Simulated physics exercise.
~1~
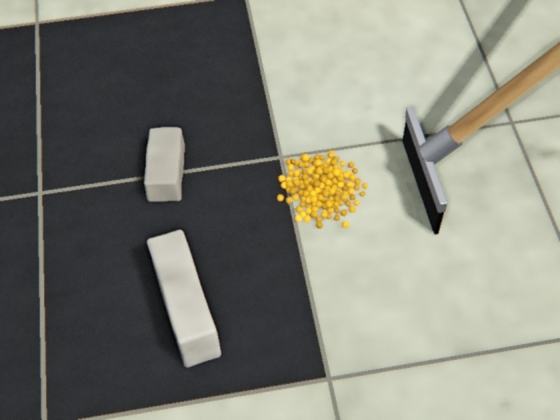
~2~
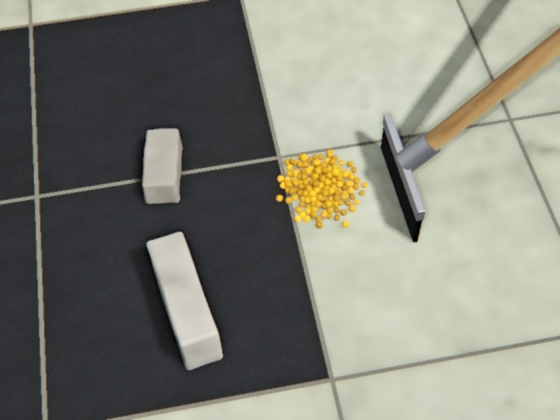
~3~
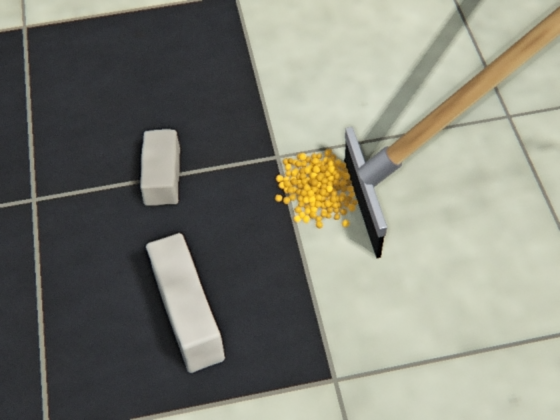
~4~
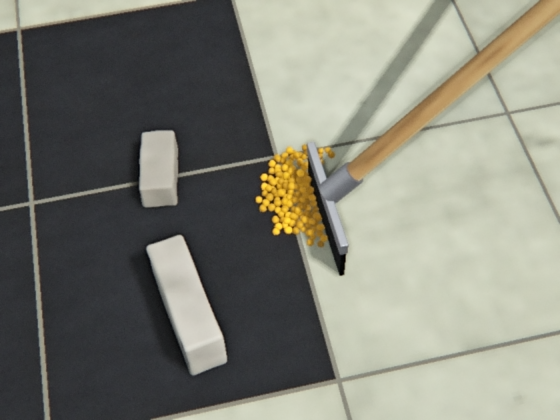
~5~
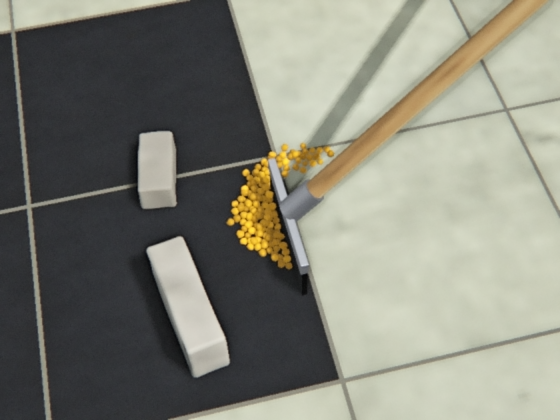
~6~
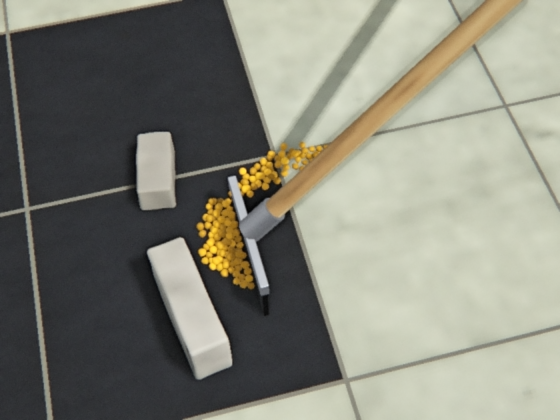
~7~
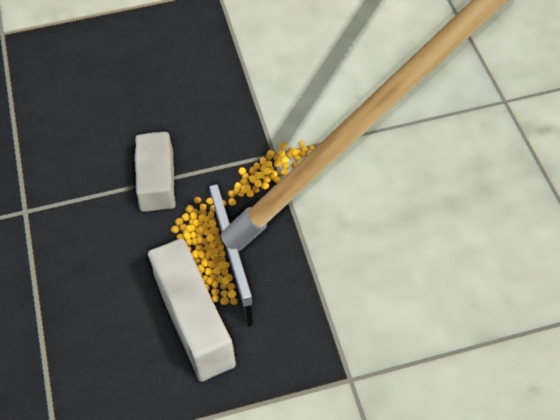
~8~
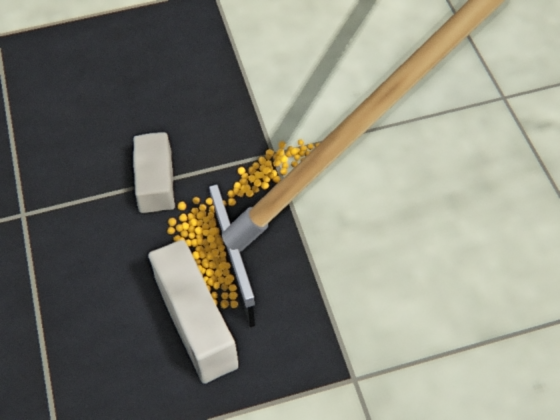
On a floor of dark and pale tiles, a squeegee with a wooden handle pushed a pile of yellow kernels left toward two pale blocks, leaving some trailing behind, and stopped with the rest bunched against the nearer block, short of the gap.
